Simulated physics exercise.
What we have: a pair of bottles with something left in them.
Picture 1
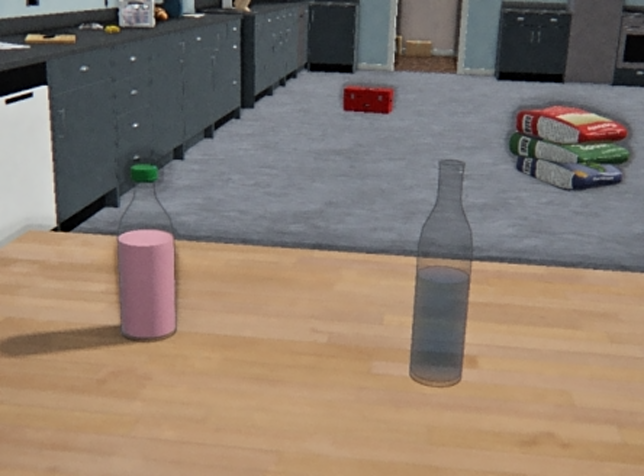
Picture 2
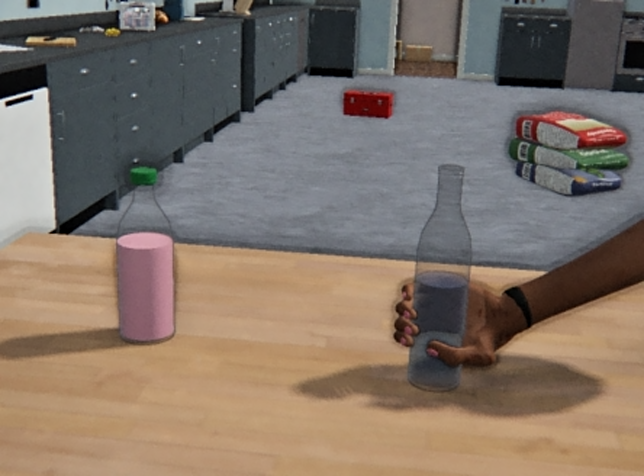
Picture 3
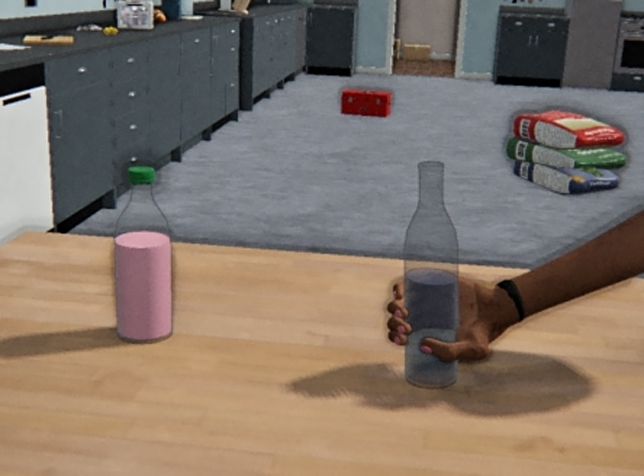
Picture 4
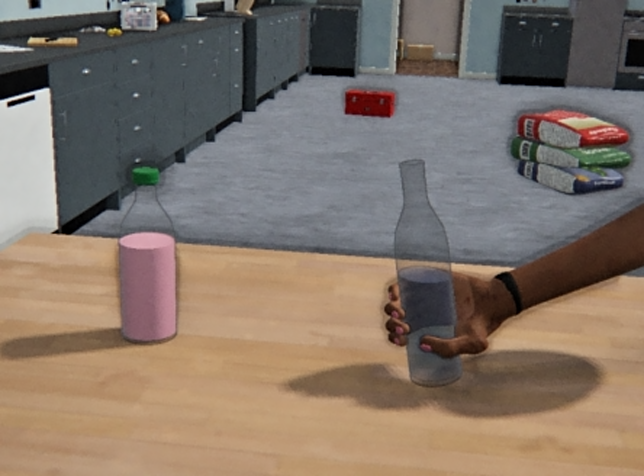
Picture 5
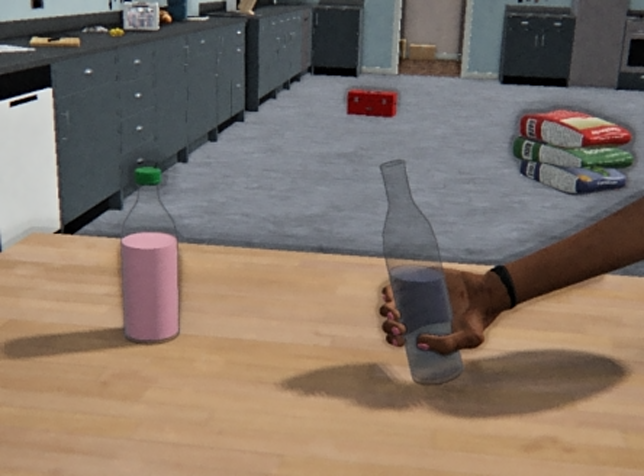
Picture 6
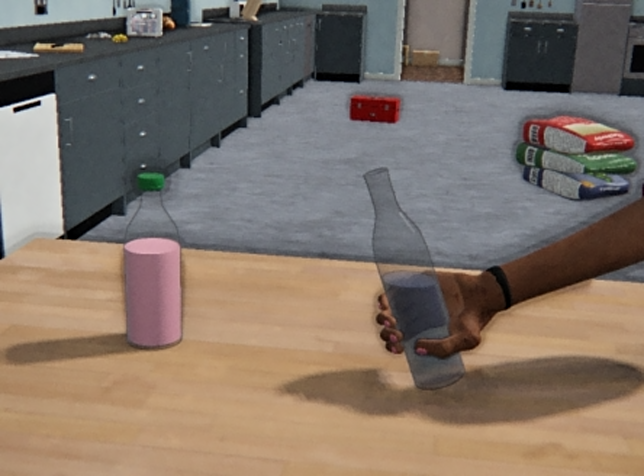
A hand grips the clear bottle on the right and tilts it to the left.
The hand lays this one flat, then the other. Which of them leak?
The left one stays dry and the right one runs out.
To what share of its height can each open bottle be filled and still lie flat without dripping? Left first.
About 24 and 22 per cent.
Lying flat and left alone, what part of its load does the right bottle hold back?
Near 45 in a hundred.
A moment on, the right bottle is nearly down; right bottle, all still inside.
Further on, the right bottle lies flat; right bottle, a puddle at its mouth.
When it is over, both lie flat; right bottle, a puddle at its mouth; left bottle, all still inside.
